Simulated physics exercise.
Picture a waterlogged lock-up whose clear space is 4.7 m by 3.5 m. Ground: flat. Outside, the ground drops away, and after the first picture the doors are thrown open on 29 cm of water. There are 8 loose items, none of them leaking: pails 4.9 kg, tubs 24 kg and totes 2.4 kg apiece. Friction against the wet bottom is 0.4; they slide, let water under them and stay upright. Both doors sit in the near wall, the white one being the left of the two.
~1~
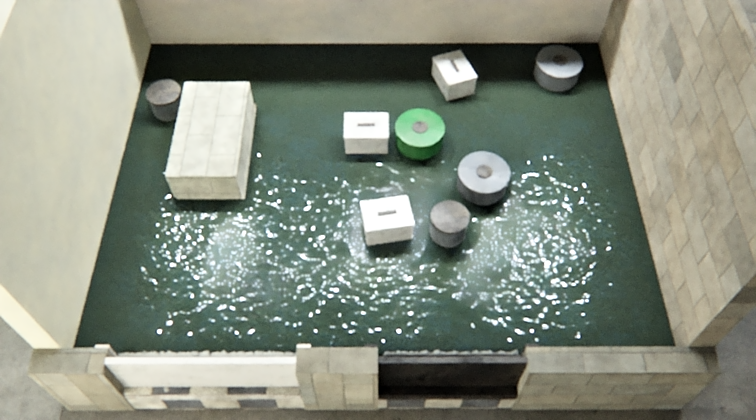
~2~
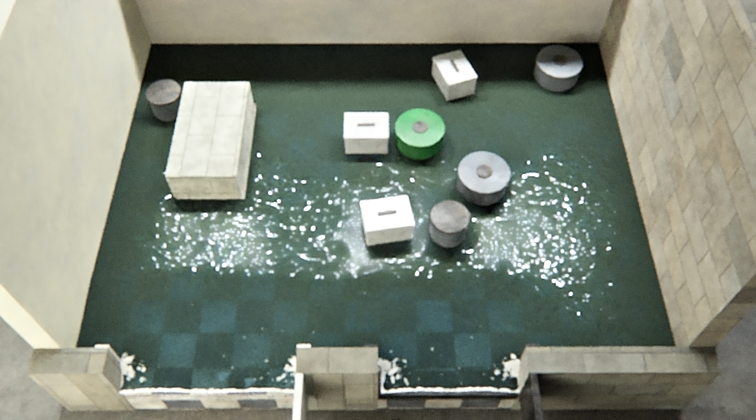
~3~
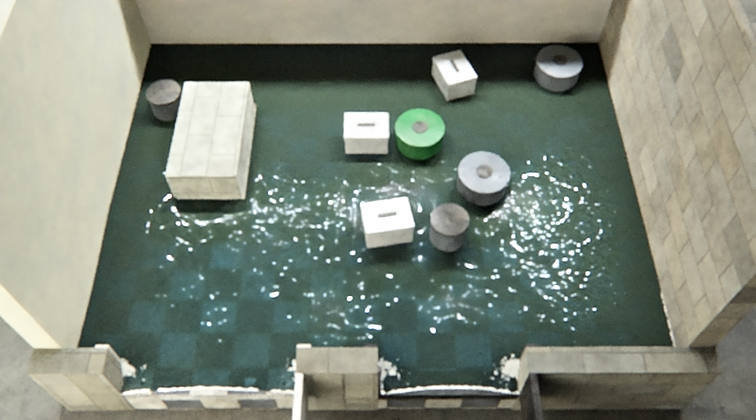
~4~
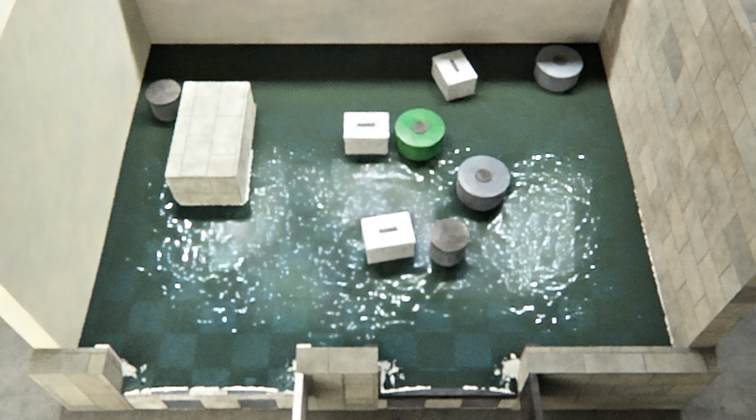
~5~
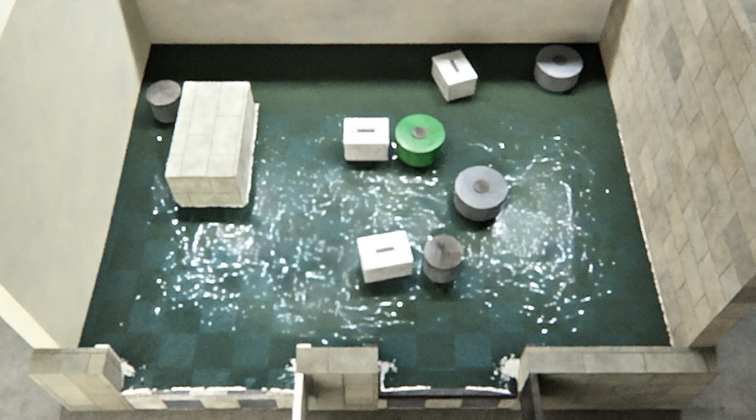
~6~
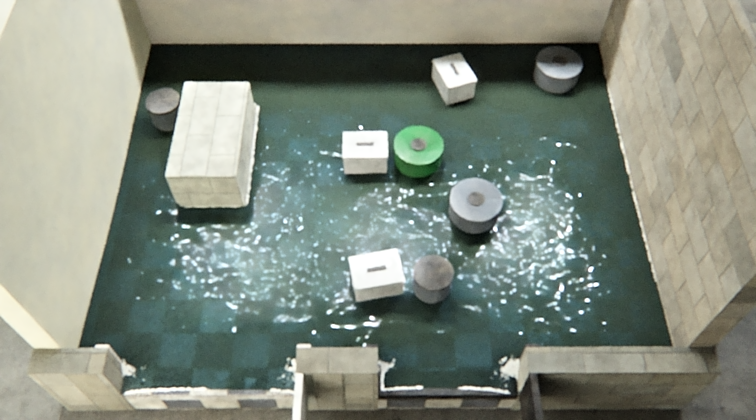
In this clip, two doors in the near wall of a flooded room open, the water ripples and glints, and the white boxes and round tubs, including a green one, gradually drift toward the openings, the nearest moving most.
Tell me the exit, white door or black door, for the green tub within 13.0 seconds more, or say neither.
The answer is neither.
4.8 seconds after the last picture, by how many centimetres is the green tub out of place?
Roughly 200 centimetres by that point.
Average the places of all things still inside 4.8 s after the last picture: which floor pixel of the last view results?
Averaged position, last view: Near pixel (352, 241).
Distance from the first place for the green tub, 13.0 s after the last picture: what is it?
Around 200 cm from the start.
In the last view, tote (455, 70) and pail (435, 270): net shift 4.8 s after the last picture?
So the first one has shifted 60 cm and the other is washed out.
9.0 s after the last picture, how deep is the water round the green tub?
9 cm, roughly.
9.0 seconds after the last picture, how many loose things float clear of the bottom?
It comes to 1.
Then, 1.0 s after the last picture the green tub is near (405, 183), 0.6 m from its start, afloat; 0 of 8 are out; 8 afloat.
Then, 4.8 s after the last picture the green tub is near (345, 304), 1.8 m from its start, aground; 3 of 8 are out; 3 afloat.
Then, 9.0 s after the last picture the green tub is near (342, 310), 1.9 m from its start, aground; 5 of 8 are out; 1 afloat.
Then, 13.0 s after the last picture the green tub is near (342, 310), 1.9 m from its start, aground; 5 of 8 are out; 1 afloat.
